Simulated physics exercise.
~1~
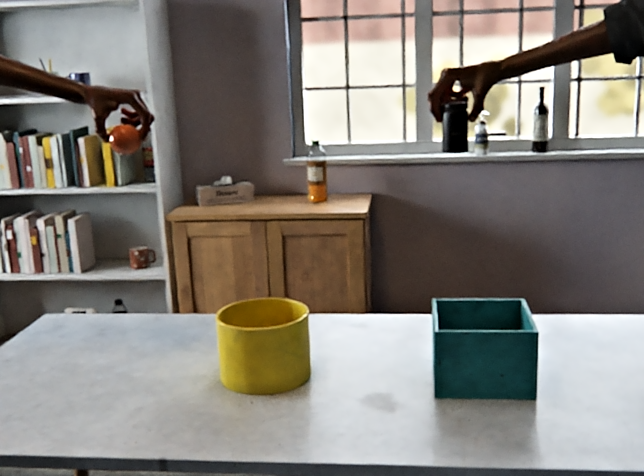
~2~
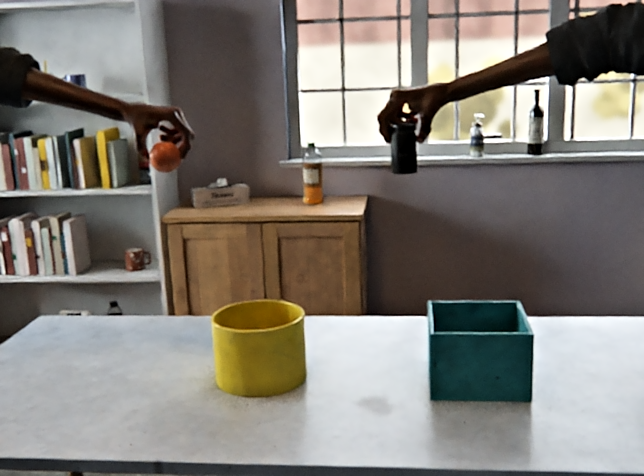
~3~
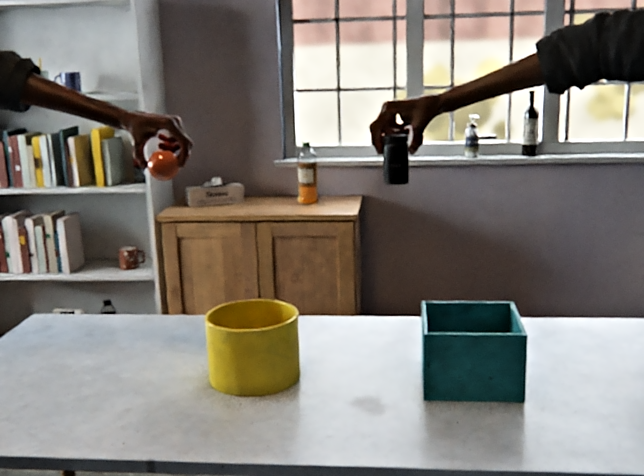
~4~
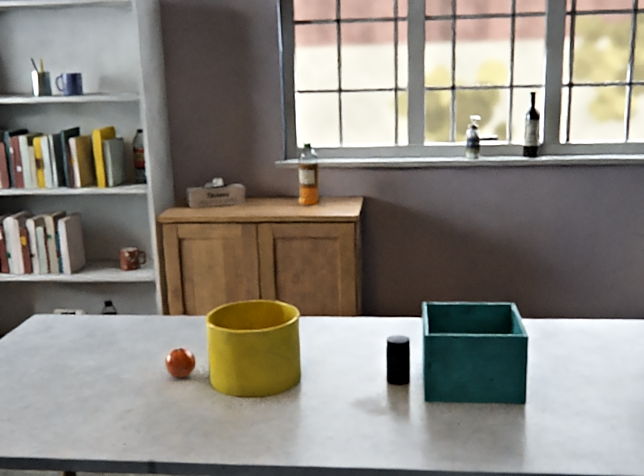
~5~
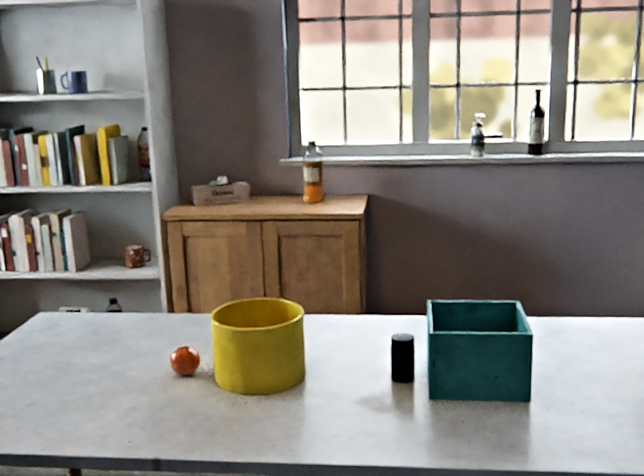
A black cylinder and an orange tomato drop from two hands and land beside the containers.
